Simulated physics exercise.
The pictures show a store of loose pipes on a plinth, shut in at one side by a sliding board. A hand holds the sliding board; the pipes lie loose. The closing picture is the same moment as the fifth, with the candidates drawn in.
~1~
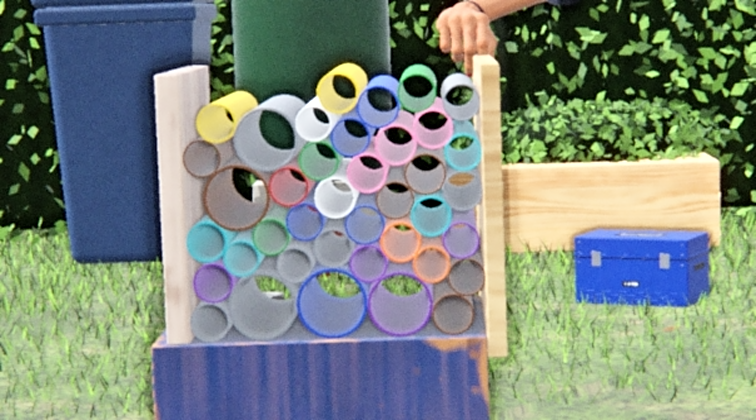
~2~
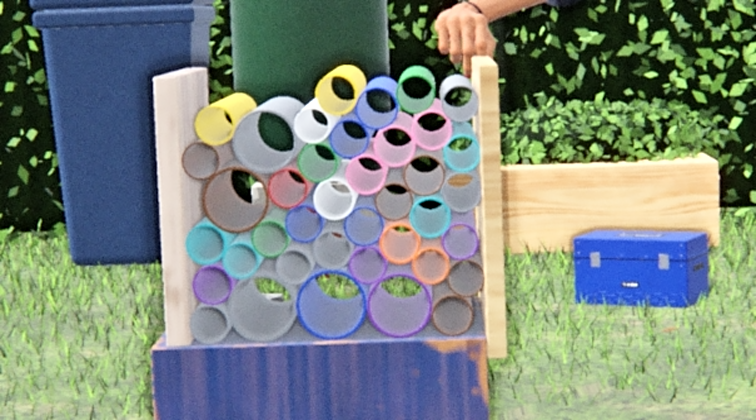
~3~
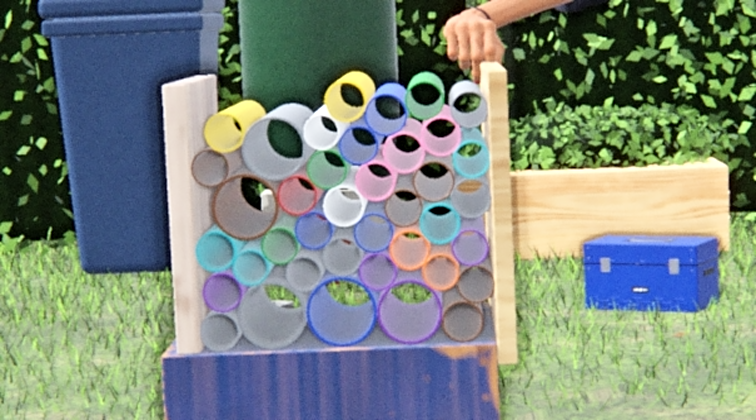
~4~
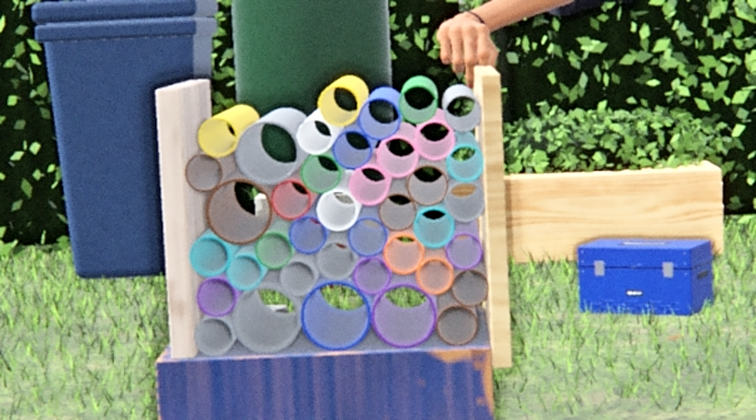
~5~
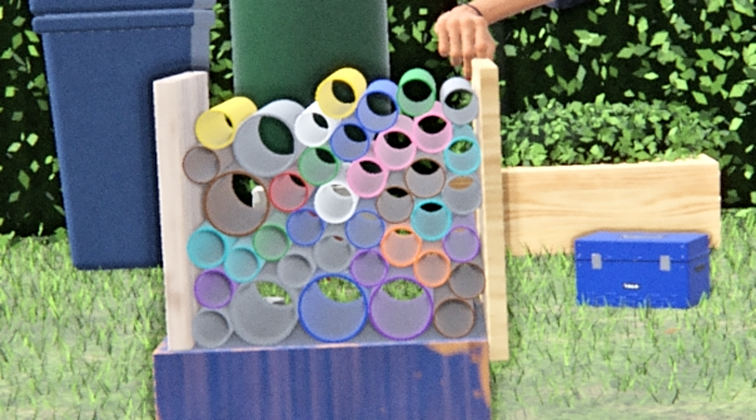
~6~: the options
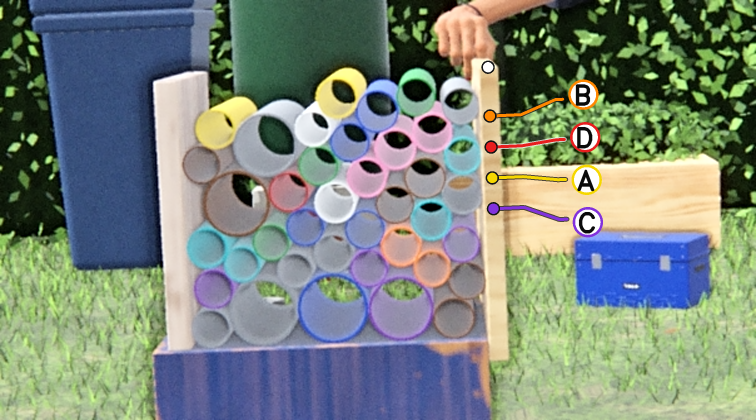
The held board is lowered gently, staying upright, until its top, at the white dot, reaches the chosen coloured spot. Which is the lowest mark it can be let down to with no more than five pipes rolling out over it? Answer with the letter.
The answer is mark C.
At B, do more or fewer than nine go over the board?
At B, fewer than nine.
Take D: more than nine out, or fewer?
Fewer than nine.
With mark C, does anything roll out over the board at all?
Yes.
On the marked copy, A at (492, 178); B at (490, 116); C at (493, 209); D at (491, 147); the white dot at (488, 67).
Taking C. A third of the way, top of the board (481, 131).
Two thirds of the way, top of the board (484, 205).
When it is over, top of the board (484, 209), three out over the board.
As for the rest, A one out over the board; B none out over the board; D one out over the board.
